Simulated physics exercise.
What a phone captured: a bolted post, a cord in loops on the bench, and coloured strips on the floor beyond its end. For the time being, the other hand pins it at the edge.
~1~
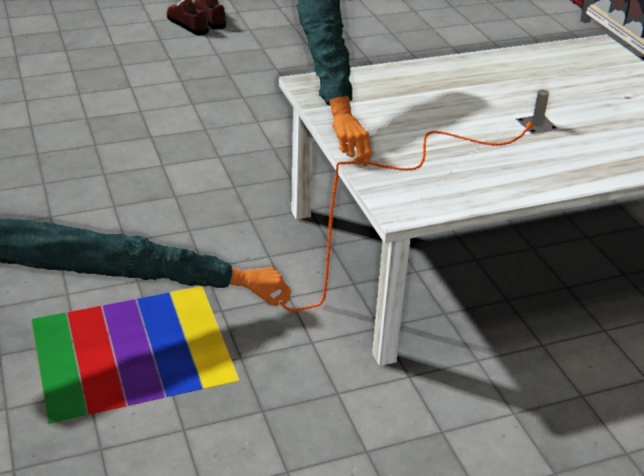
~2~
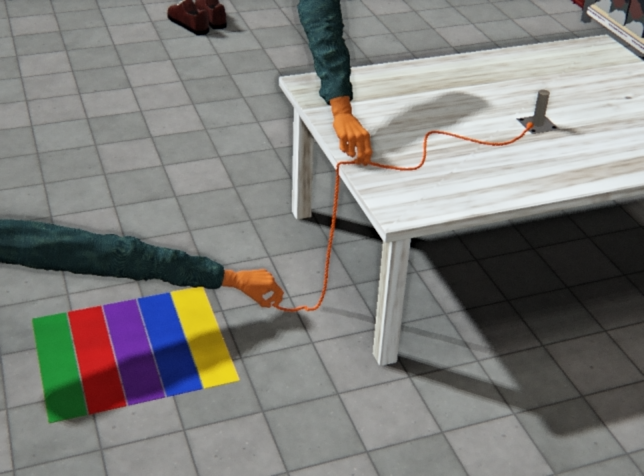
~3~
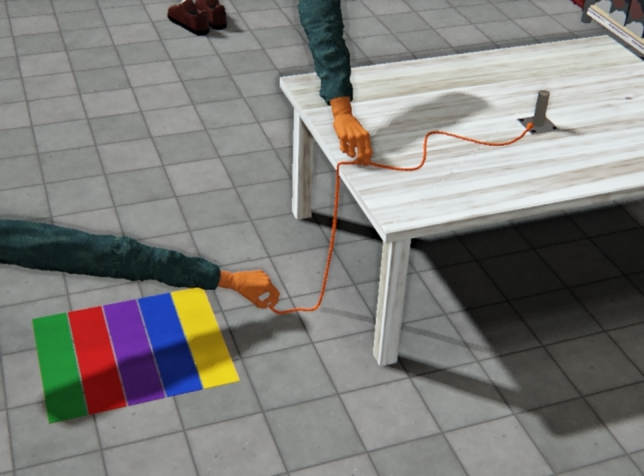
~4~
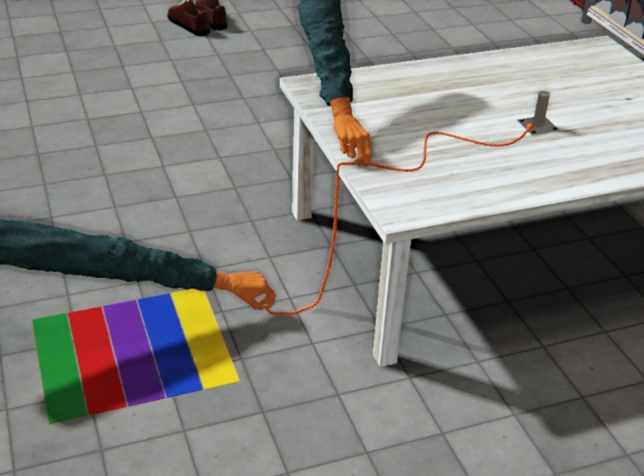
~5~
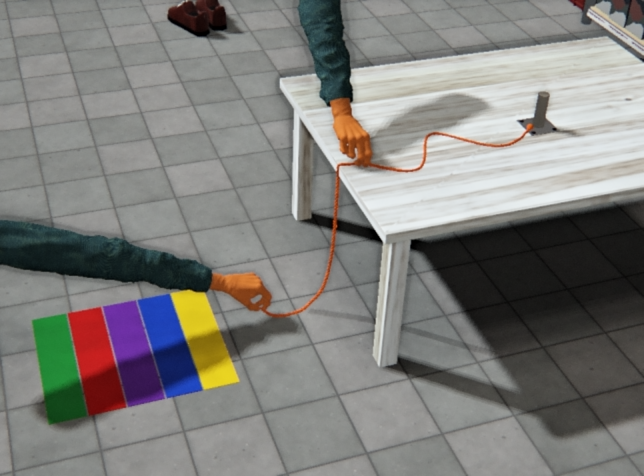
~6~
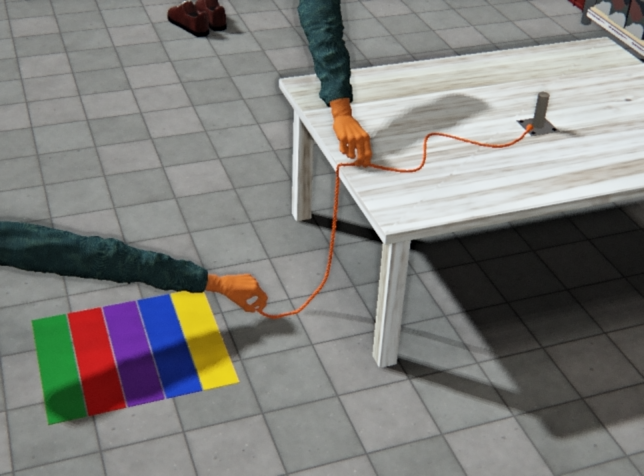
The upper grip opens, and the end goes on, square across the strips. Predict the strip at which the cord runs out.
I would say the red strip.
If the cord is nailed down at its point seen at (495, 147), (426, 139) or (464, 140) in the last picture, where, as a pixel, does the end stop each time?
First (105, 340), next (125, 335), last (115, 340).
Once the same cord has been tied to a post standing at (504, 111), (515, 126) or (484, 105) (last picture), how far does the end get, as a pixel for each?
Taking the tries in turn, you get (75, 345), (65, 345) and (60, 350).
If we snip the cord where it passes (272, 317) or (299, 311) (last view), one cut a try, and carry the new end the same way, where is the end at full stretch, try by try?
First try near (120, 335), second near (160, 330).
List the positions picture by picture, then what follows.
The first picture shows end (281, 303); yellow (215, 366); blue (179, 374); purple (141, 382); red (103, 390); green (64, 399).
The second picture shows end (273, 304); cord through (516, 139) (445, 133) (419, 167) (341, 166) (332, 233) (323, 295).
The third picture shows end (269, 306).
The fourth picture shows end (265, 307); cord through (517, 140) (445, 134) (419, 168) (341, 167) (334, 234) (320, 296).
The fifth picture shows end (261, 308).
The sixth picture shows end (257, 309); cord through (516, 141) (445, 135) (419, 169) (341, 168) (333, 235) (314, 295).
Soon after, end near (155, 330); over blue.
Then, end near (116, 338); over purple.
At full stretch, end near (94, 342); over red. It halts on the red strip.
